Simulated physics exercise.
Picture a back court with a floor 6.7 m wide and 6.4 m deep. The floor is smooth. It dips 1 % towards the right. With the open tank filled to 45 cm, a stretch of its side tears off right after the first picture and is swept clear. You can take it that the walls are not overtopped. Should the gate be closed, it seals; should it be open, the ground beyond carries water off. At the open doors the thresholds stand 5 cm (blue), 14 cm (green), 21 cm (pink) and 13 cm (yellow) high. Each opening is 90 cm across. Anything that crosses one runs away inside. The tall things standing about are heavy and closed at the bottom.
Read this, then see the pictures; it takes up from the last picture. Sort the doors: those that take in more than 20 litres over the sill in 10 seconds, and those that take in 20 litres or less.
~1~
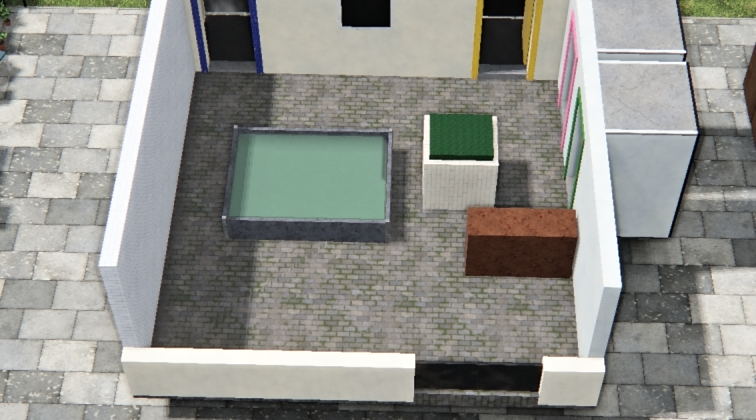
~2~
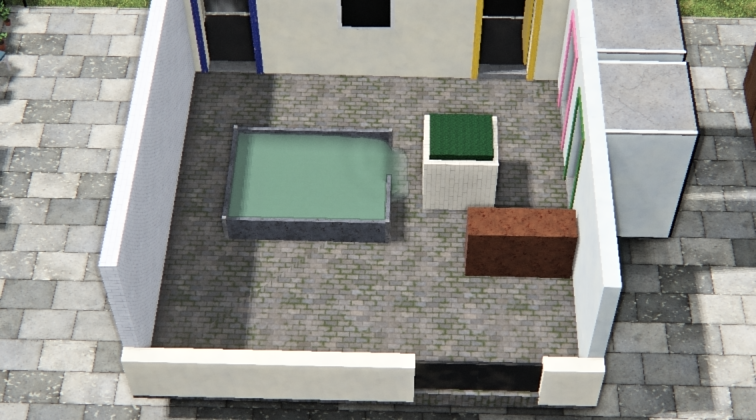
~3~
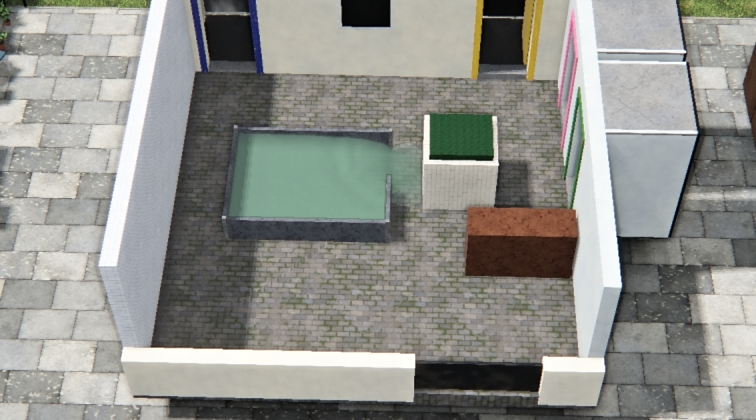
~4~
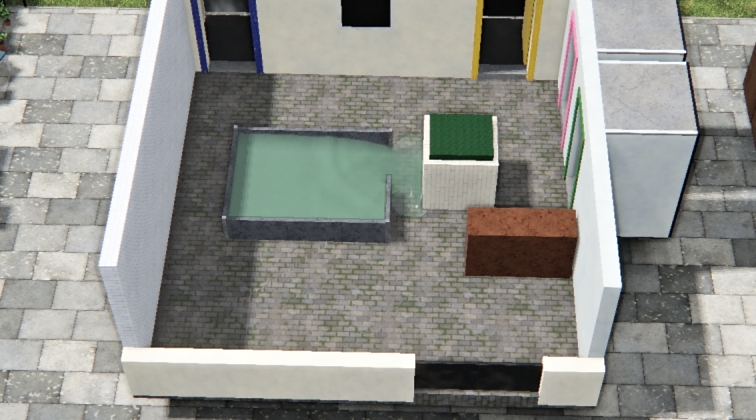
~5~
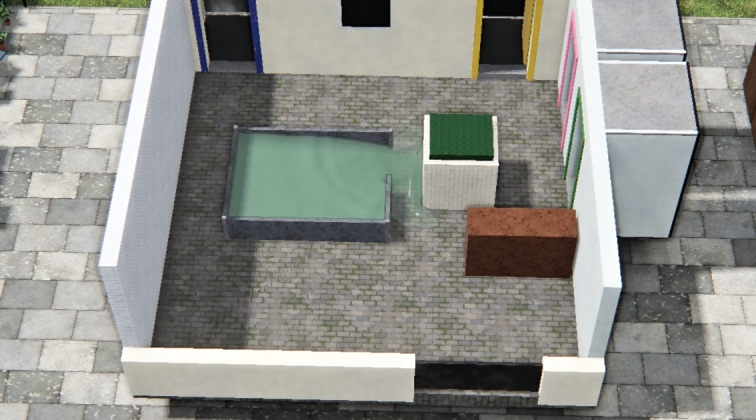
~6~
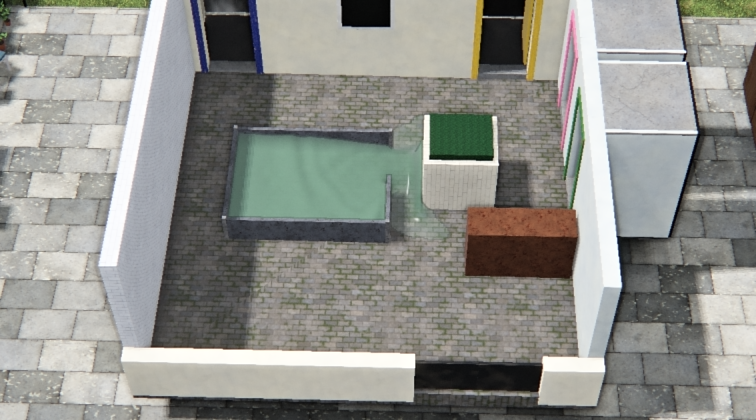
Sorted: The blue door takes in 20 litres or less; the green door takes in 20 litres or less; the pink door takes in 20 litres or less; the yellow door takes in 20 litres or less.
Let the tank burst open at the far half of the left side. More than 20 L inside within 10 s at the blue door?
Compared with the limit, blue is more.
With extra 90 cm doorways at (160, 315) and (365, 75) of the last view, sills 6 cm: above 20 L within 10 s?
In the order given, lower then lower.
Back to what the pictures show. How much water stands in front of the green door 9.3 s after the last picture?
The mean depth is around 12.0 cm.
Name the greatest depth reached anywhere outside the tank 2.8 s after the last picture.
Max around 26 cm.
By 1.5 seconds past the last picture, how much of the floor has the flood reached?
Roughly 30 percent.
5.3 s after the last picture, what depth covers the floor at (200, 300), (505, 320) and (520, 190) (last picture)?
About 0, 2 and 5 cm.
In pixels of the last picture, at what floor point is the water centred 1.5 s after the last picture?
I'd put it close to (351, 185).
Then, 0.7 s after the last picture water covers 20 % of the floor and is deepest (38 cm) near (410, 179); blue door not reached, green door not reached, pink door not reached, yellow door not reached.
Then, 1.5 s after the last picture water covers 30 % of the floor and is deepest (38 cm) near (410, 179); blue door not reached, green door not reached, pink door 10 cm at the sill, 0 L in, yellow door 14 cm at the sill, 0 L in.
Then, 2.8 s after the last picture water covers 40 % of the floor and is deepest (26 cm) near (410, 179); blue door not reached, green door 2 cm at the sill, 0 L in, pink door 15 cm at the sill, 0 L in, yellow door 15 cm at the sill, 1 L in.
Then, 5.3 s after the last picture water covers 70 % of the floor and is deepest (20 cm) near (410, 179); blue door 2 cm at the sill, 0 L in, green door 5 cm at the sill, 0 L in, pink door 12 cm at the sill, 0 L in, yellow door 12 cm at the sill, 7 L in.
Then, 9.3 s after the last picture water covers 90 % of the floor and is deepest (14 cm) near (410, 179); blue door 2 cm at the sill, 0 L in, green door 12 cm at the sill, 0 L in, pink door 9 cm at the sill, 0 L in, yellow door 8 cm at the sill, 7 L in.
